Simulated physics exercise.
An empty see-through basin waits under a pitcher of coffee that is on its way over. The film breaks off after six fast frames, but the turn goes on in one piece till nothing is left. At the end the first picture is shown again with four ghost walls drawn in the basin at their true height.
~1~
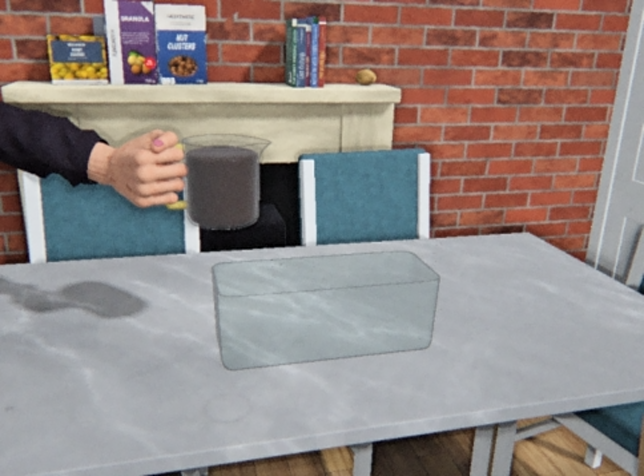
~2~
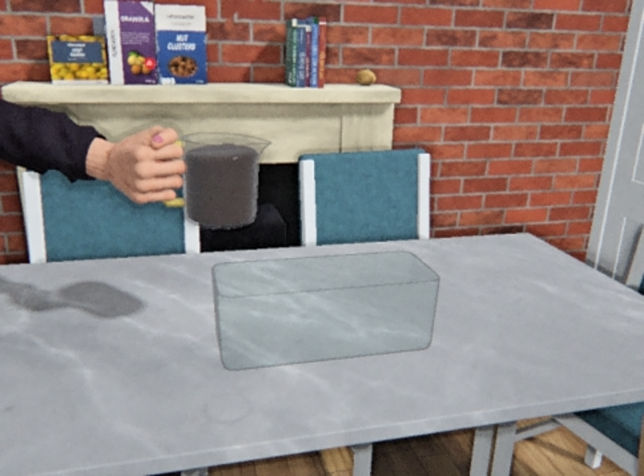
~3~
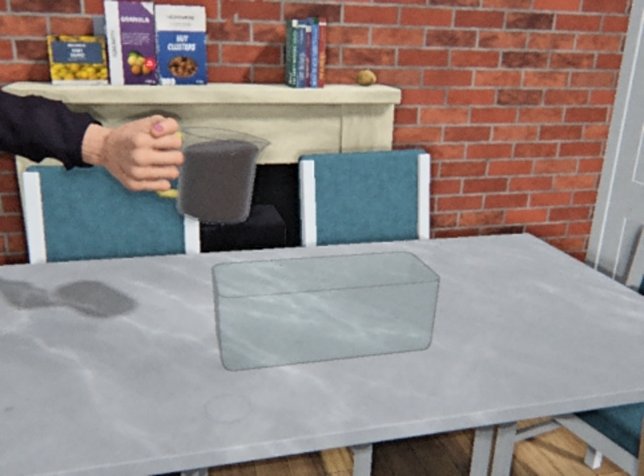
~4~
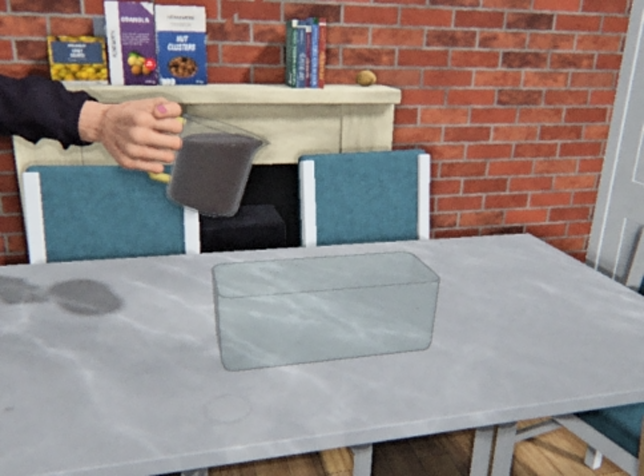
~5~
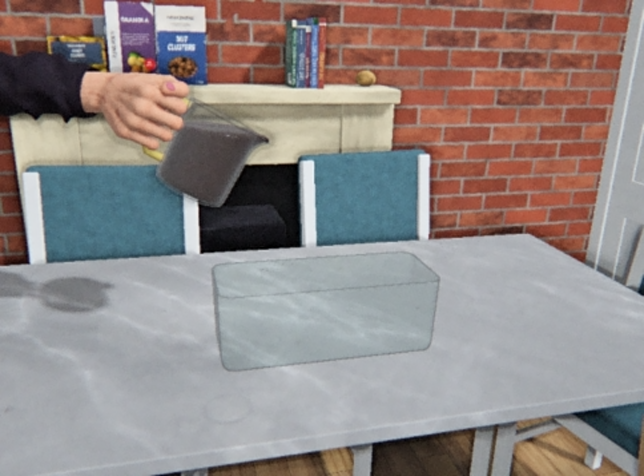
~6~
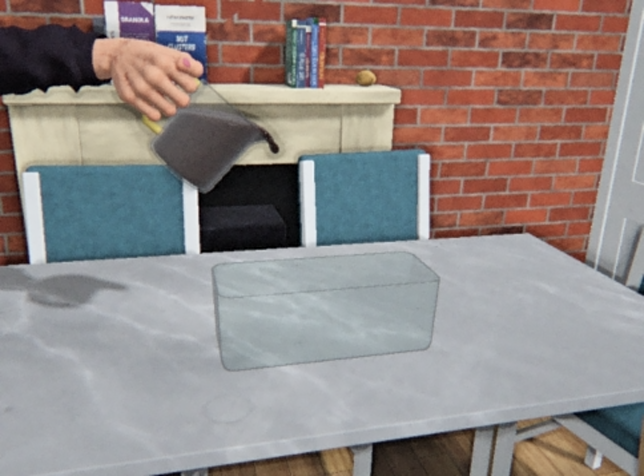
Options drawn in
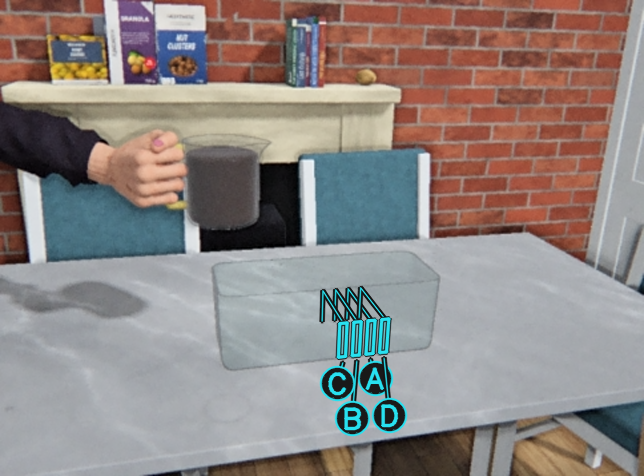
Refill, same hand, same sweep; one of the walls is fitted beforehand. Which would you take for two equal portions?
A beats the others.
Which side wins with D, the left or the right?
The left one.
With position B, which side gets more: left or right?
The right side.
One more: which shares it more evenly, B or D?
Position B.
In cyan, A at (370, 359); B at (356, 361); C at (342, 362); D at (384, 357).
With A, about 55 % ends left of the wall and 41 % right of it; 5 % is lost outside.
With B, about 25 % ends left of the wall and 69 % right of it; 6 % is lost outside.
With C, about 12 % ends left of the wall and 83 % right of it; 5 % is lost outside.
With D, about 78 % ends left of the wall and 13 % right of it; 9 % is lost outside.
